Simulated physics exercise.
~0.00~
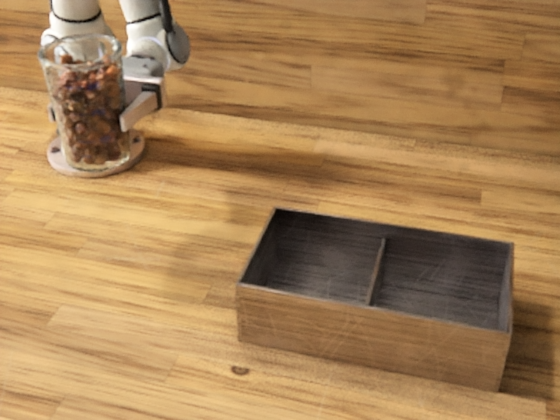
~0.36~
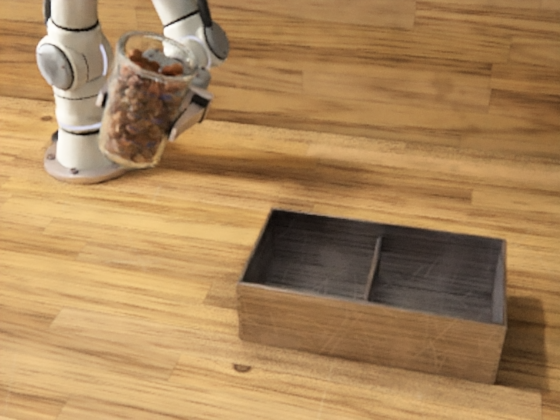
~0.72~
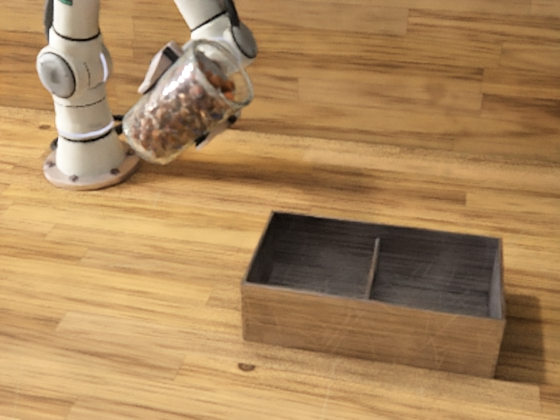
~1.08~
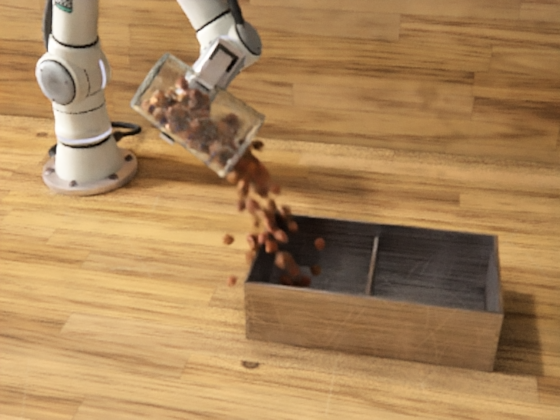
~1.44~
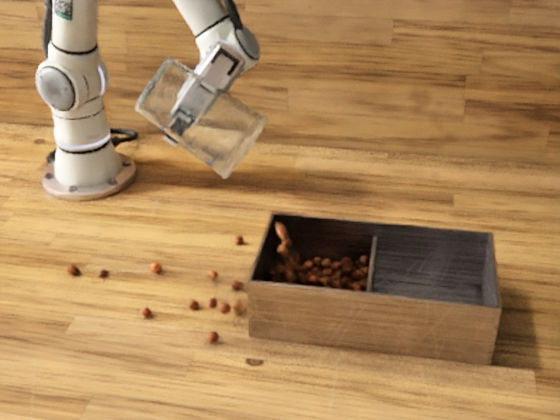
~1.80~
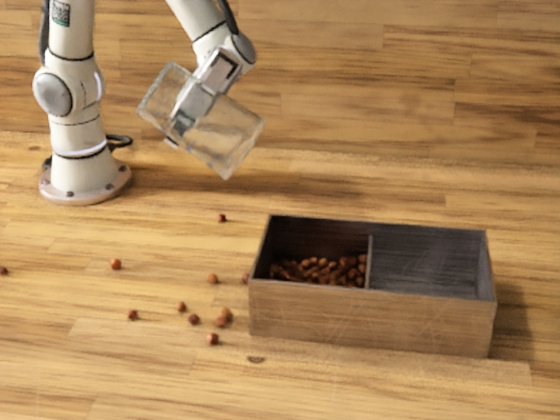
At the start, a white robot arm holds a clear glass beaker full of reddish-brown hazelnuts at the upper left of a wooden table, with an open wooden box, split in two by a cross wall, to the right. The arm lifts the beaker and moves it right, leaning it toward the box. It tips the beaker further until the nuts pour out in a stream, most dropping into the box's left part while some miss. The beaker empties and stays tilted, mouth down. Finally, a heap of nuts rests in the left part, the right part is empty, and several nuts lie scattered on the table.
